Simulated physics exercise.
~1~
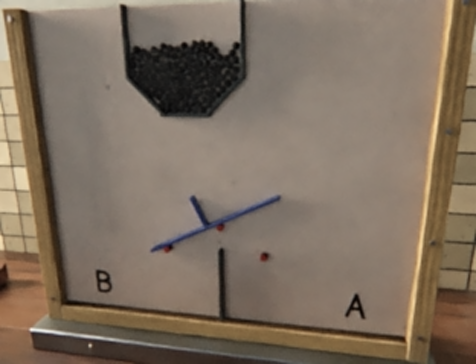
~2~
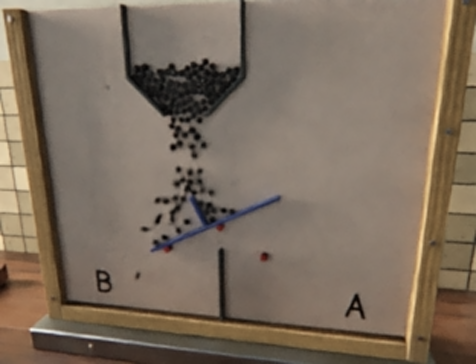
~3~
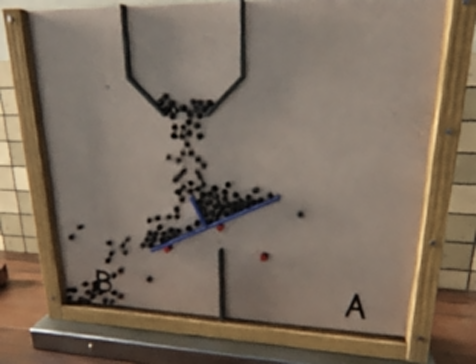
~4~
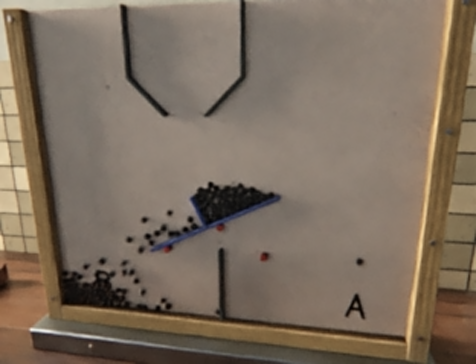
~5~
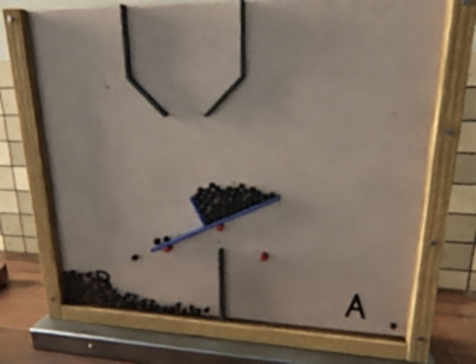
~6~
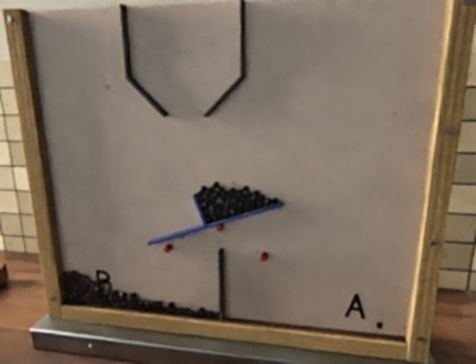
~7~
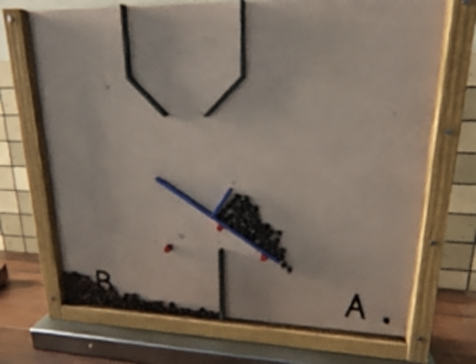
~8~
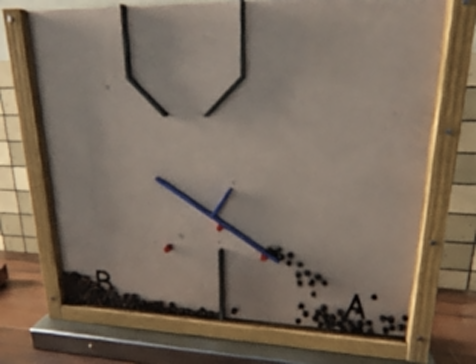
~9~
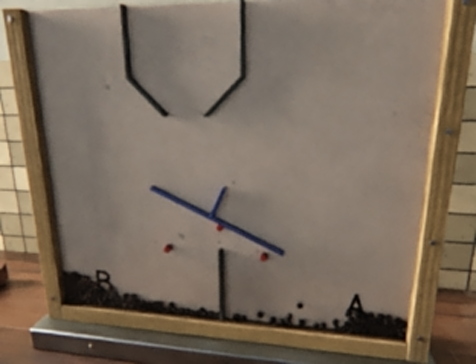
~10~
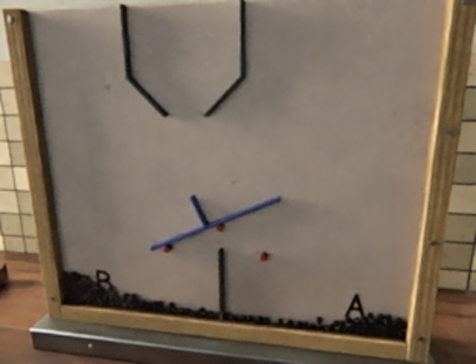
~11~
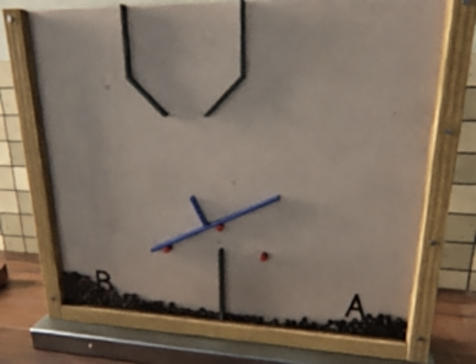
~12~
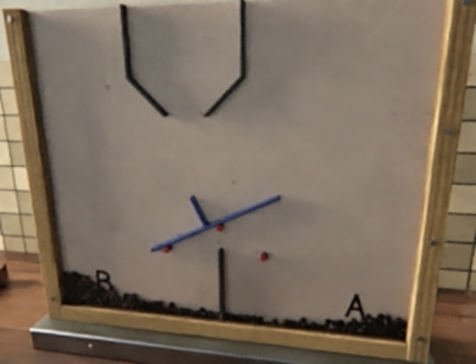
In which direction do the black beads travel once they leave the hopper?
The black beads move down, falling onto the blue tray and ending up in the bins at the bottom of the box.
